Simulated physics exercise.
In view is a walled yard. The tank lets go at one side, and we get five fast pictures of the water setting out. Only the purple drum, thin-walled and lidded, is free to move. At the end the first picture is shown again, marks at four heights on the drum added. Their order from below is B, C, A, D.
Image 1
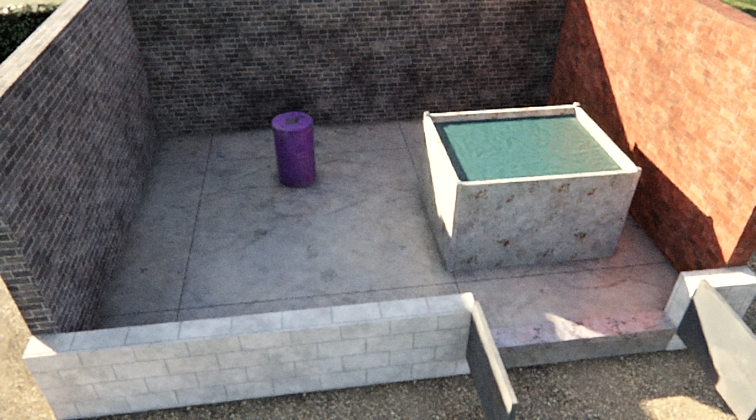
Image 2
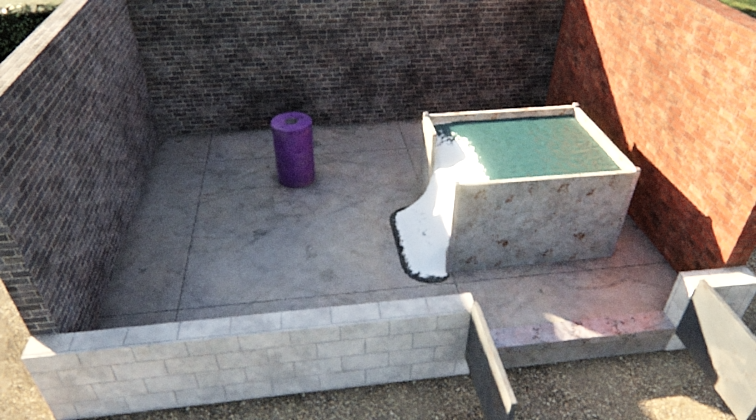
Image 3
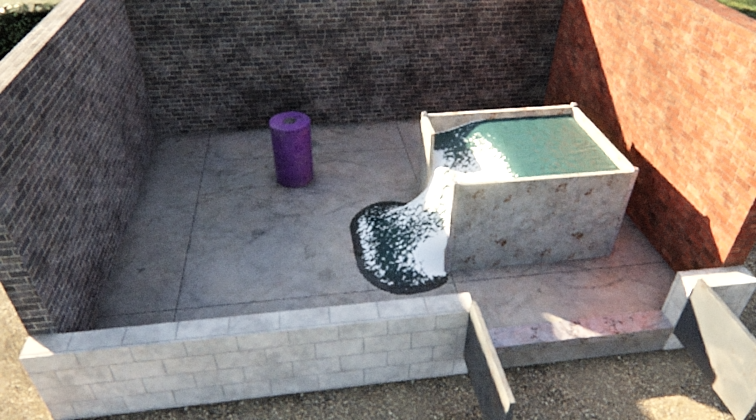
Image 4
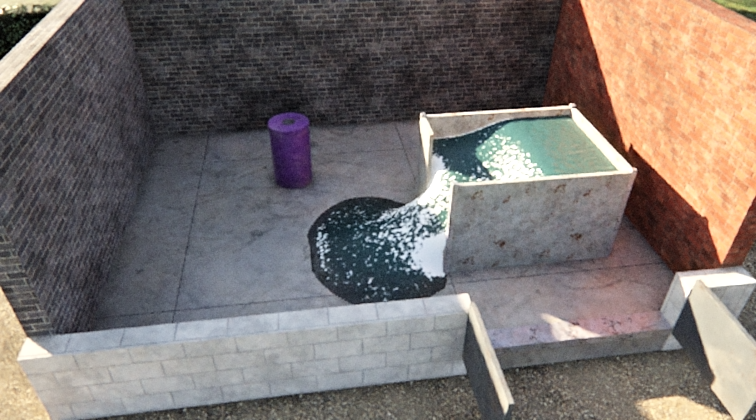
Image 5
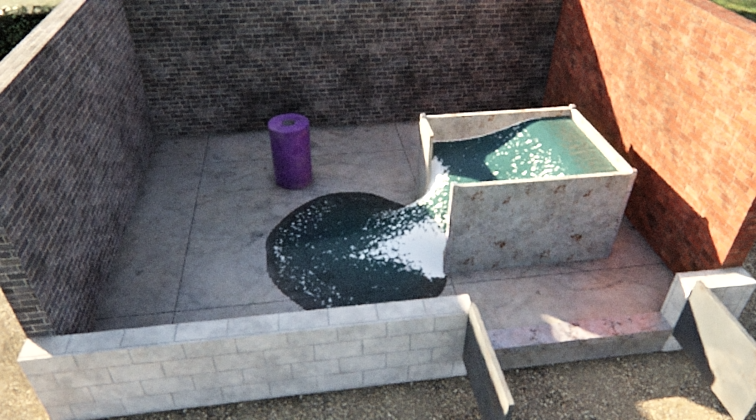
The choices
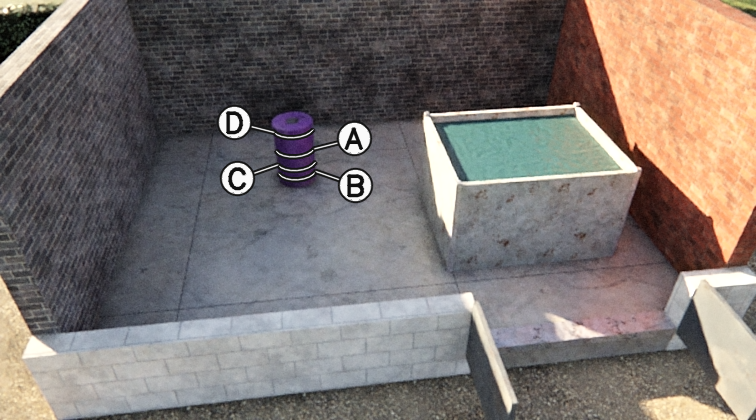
Water poured out of the left side of a raised stone tank and spread across the walled yard's floor in a widening dark pool, while the purple drum beyond it barely moved.
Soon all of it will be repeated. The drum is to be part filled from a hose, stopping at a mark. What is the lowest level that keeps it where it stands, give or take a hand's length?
Level C just does it.
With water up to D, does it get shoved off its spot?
No, that is safe.
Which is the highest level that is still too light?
Here it is level B.
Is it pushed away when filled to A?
No.
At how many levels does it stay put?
Three of the four.
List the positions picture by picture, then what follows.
The first picture shows lid of the purple drum at (292, 121); tank full, its middle at (523, 147); open gate at (577, 286).
In the second picture, 2 % of the ground under water, its edge towards the drum at (405, 210).
In the third picture, 5 % of the ground under water, its edge towards the drum at (369, 210).
In the fourth picture, 9 % of the ground under water, its edge towards the drum at (342, 206).
The fifth picture shows lid of the purple drum at (289, 123); 14 % of the ground under water, its edge towards the drum at (330, 197).
In white, A at (295, 156); B at (297, 179); C at (296, 170); D at (293, 137); from the bottom up B, C, A, D.
For level A, it does not move.
For level B, it is pushed about twice its own width away.
For level C, it does not move.
For level D, it does not move.
